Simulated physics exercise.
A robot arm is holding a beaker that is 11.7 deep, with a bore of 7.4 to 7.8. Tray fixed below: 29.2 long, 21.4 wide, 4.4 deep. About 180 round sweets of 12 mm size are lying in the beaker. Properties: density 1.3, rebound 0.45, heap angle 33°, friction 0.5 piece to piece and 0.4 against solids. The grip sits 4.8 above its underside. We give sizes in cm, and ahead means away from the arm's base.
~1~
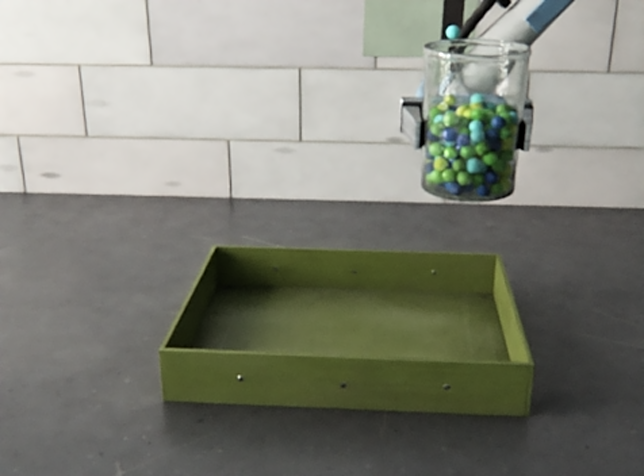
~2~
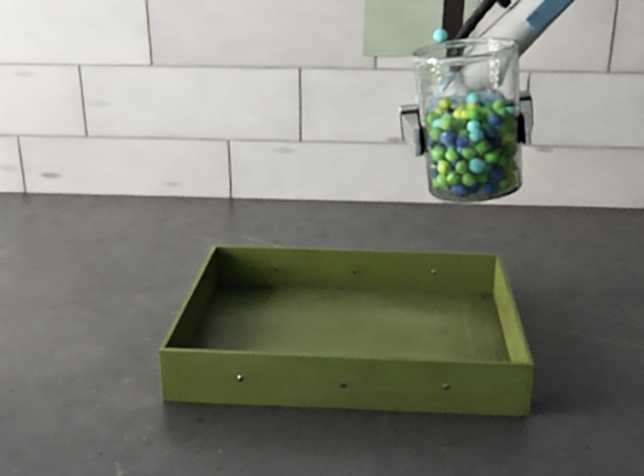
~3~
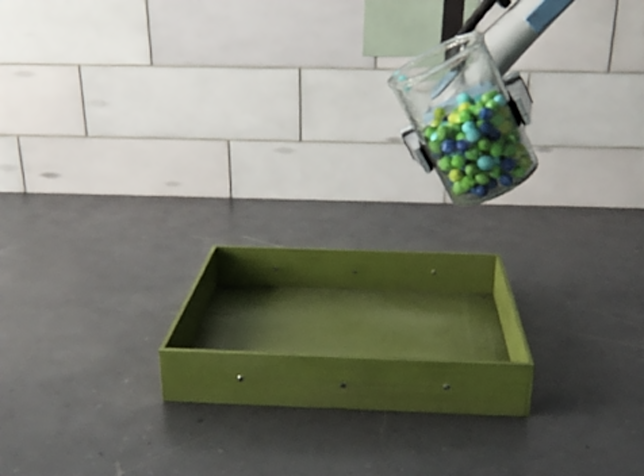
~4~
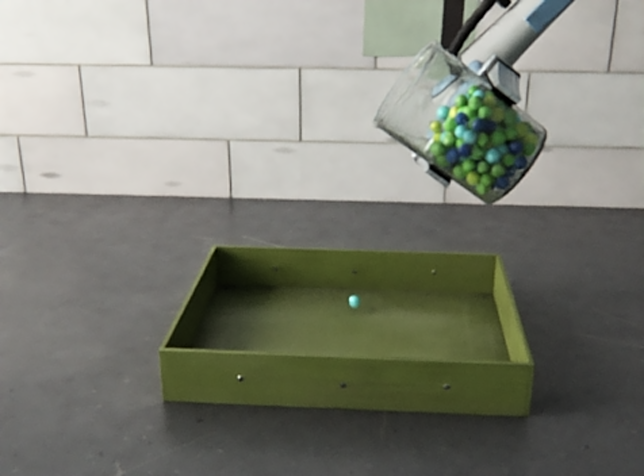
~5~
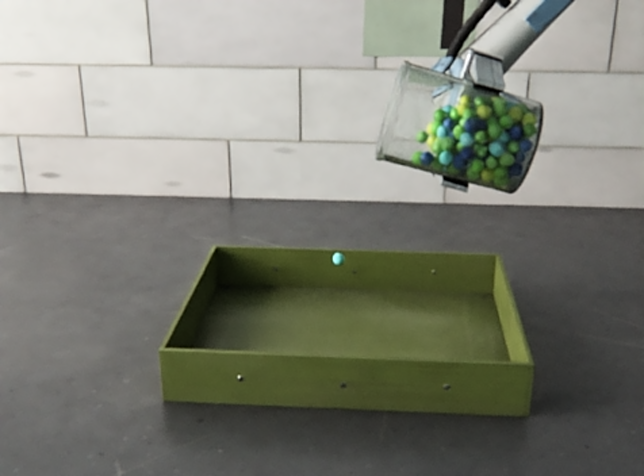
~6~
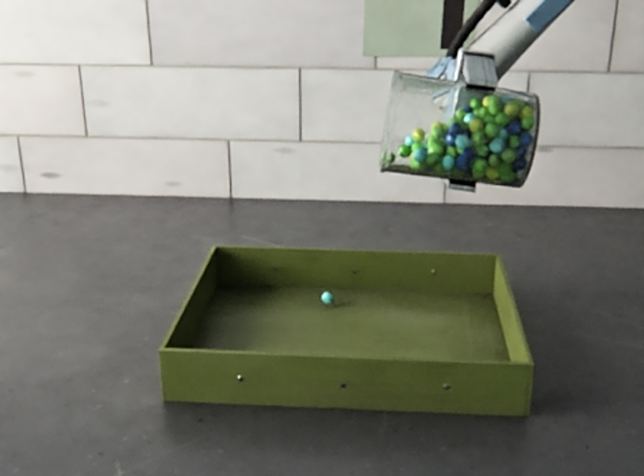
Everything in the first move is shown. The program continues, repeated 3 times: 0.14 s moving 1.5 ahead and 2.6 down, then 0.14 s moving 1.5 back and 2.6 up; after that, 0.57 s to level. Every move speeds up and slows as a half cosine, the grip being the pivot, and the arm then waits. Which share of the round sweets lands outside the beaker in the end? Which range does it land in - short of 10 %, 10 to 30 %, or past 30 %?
It lands short of 10 %.
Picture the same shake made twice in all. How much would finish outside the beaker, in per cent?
0 per cent or so.
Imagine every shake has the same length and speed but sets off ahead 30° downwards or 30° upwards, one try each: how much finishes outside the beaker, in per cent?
It comes to around 10 per cent on the first try and around 40 per cent on the second.
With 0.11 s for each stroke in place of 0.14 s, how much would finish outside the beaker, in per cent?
It would come to around 5 %.
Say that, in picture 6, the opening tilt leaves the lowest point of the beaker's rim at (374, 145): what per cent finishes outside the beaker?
Somewhere around 0 %.
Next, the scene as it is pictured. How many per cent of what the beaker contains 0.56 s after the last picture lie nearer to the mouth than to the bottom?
Around 25 percent.
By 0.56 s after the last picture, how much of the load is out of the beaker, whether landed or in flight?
0 %.
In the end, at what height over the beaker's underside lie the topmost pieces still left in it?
Top of the fill: Near 9.5 cm.
Then, 0.56 s after the last picture, tilted 83° forward, highest piece 23 above the table; 173 in the beaker, 2 in the tray.
Then, 1.13 s after the last picture, tilted 41° forward, highest piece 23 above the table; 173 in the beaker, 2 in the tray.
Then, 1.61 s after the last picture, level, highest piece 25 above the table; 173 in the beaker, 2 in the tray.
Then, 2.66 s after the last picture, level, highest piece 25 above the table; 173 in the beaker, 2 in the tray.
Final count, 173 in the beaker, 2 in the tray. That is 1 % outside the beaker.
